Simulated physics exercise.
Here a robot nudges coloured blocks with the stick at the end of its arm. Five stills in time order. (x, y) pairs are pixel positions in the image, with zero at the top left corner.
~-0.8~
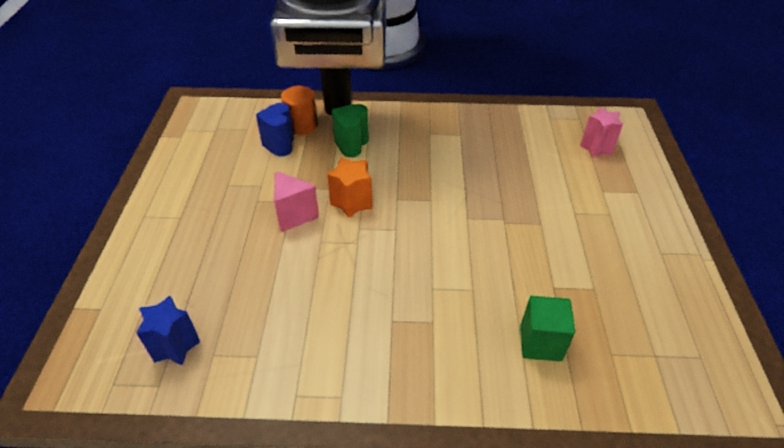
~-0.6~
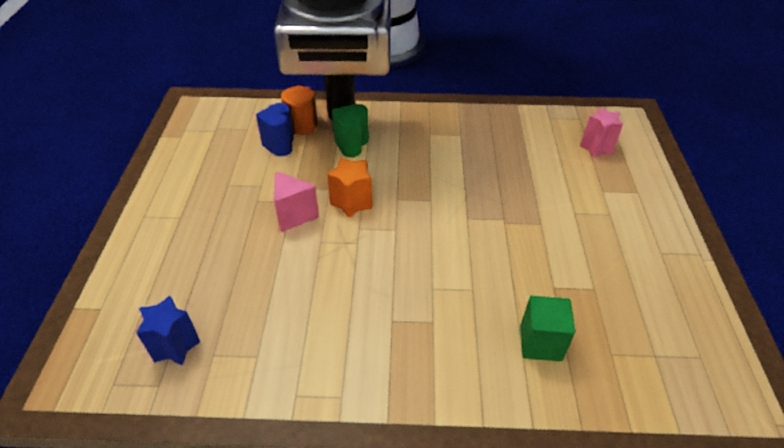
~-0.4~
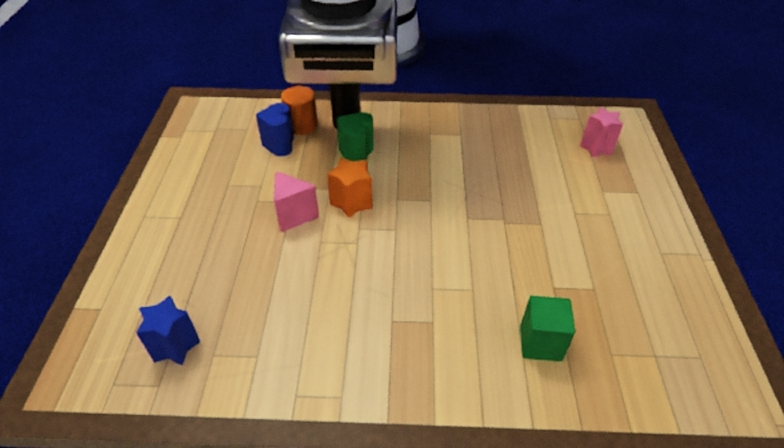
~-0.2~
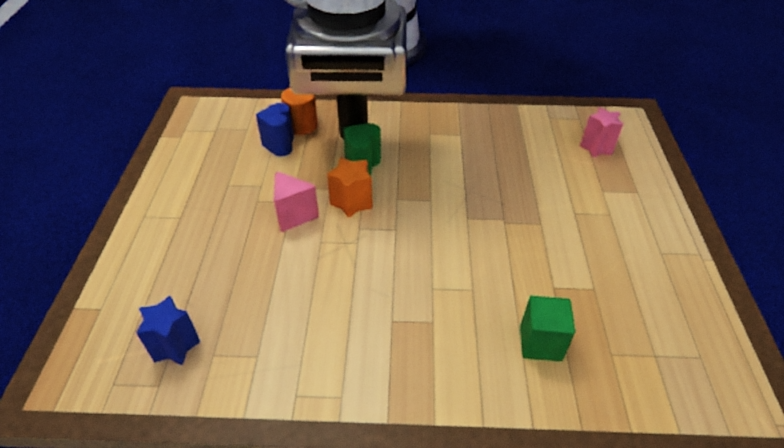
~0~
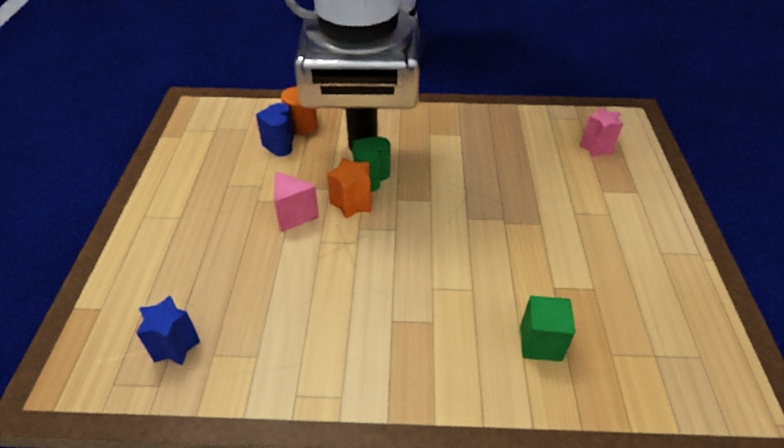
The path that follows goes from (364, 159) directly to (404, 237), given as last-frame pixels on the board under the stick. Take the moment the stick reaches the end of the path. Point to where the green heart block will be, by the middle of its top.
At pixel (418, 231).
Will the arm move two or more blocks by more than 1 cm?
Yes
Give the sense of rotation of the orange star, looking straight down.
That block twists clockwise.
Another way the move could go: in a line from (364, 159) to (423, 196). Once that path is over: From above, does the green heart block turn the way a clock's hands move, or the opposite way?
Bird's-eye view: Clockwise.
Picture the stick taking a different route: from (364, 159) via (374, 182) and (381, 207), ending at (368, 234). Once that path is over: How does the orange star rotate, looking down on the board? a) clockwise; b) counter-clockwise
Correct choice: A.
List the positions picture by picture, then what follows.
In the first frame, stick tip (338, 108); block tops, pink triangular block (289, 185); orange star (350, 171); green heart block (350, 114).
In the second frame, stick (342, 115); blocks unchanged.
In the third frame, stick (347, 123); green heart block (355, 122).
In the fourth frame, stick (354, 134); green heart block (361, 133).
In the fifth frame, stick (363, 146); pink triangular block (289, 185); orange star (351, 172); green heart block (370, 147).
On the path given first. One third of the way, stick (376, 171); orange star (351, 182), turned 60° clockwise; green heart block (385, 173).
Two thirds of the way, stick (389, 196); orange star (351, 182), turned 60° clockwise; green heart block (400, 200).
At the end, stick (404, 224); pink triangular block in place; orange star (351, 182), turned 60° clockwise; green heart block (418, 231).
